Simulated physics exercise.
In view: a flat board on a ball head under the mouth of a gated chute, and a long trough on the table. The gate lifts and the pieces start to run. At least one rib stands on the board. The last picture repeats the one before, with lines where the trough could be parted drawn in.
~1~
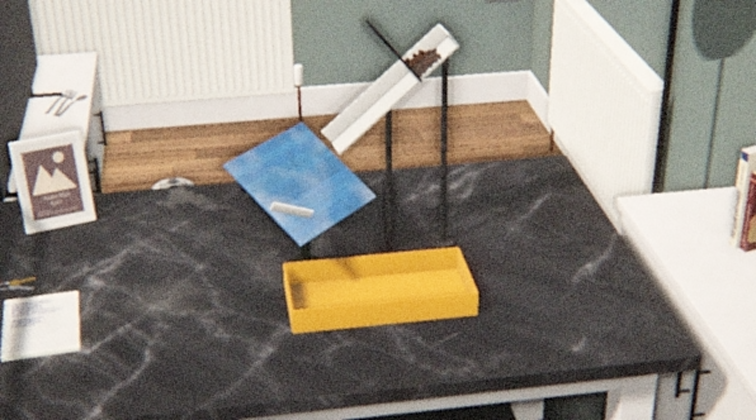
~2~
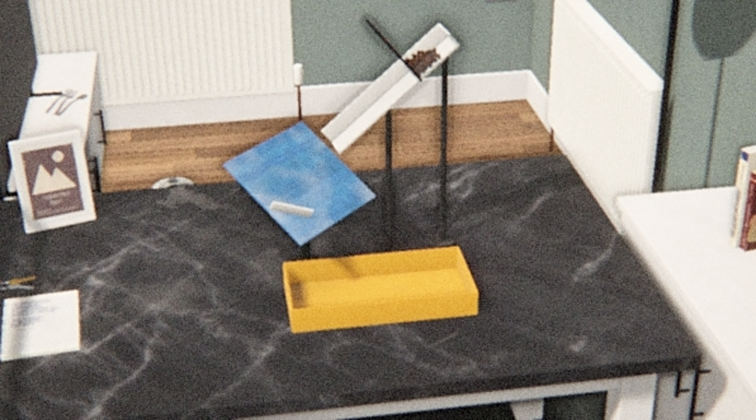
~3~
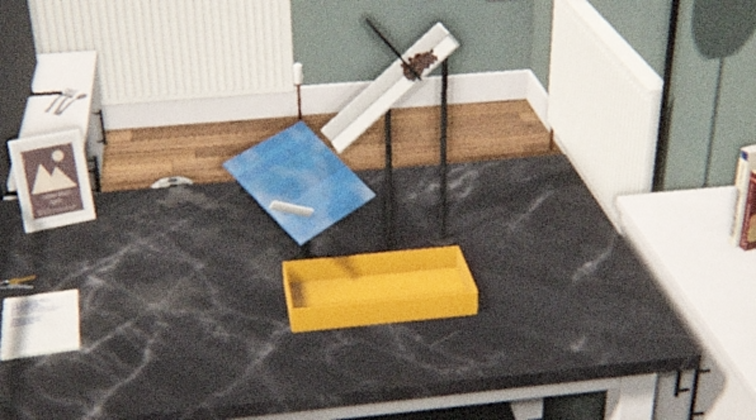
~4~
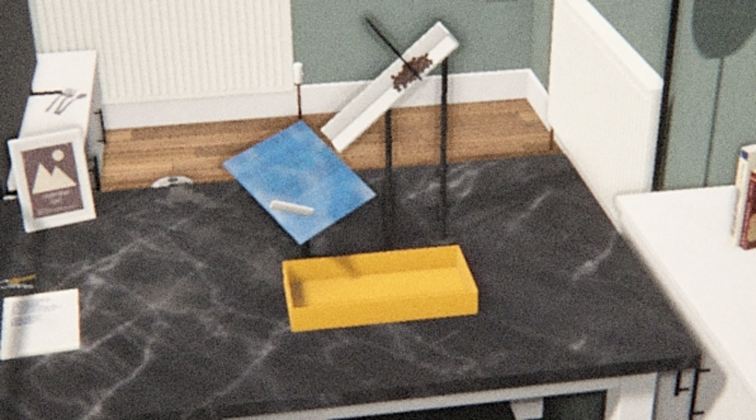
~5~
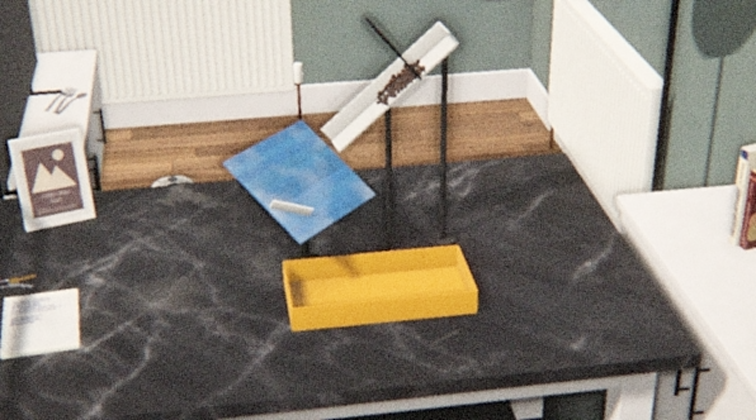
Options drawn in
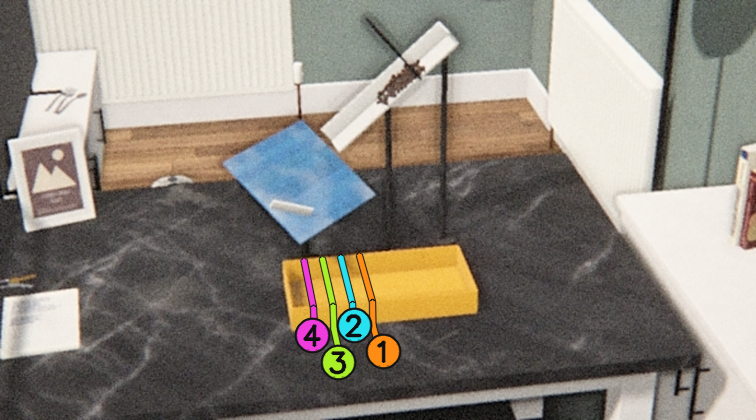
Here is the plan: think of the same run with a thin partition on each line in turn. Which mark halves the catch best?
Line 1 does it best.
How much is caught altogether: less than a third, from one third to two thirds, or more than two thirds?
It is more than two thirds.
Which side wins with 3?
More lands on the right.
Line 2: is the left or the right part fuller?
The right side.
On the marked copy, line 1 crosses the front rim at (372, 301); line 2 crosses the front rim at (352, 303); line 3 crosses the front rim at (332, 305); line 4 crosses the front rim at (313, 307).
If 1 is chosen, of what is caught, roughly half on the left of the divider, roughly half on the right.
If 2 is chosen, of what is caught, about a tenth on the left of the divider, almost all on the right.
If 3 is chosen, of what is caught, not one piece on the left of the divider, every piece on the right.
If 4 is chosen, of what is caught, not one piece on the left of the divider, every piece on the right.
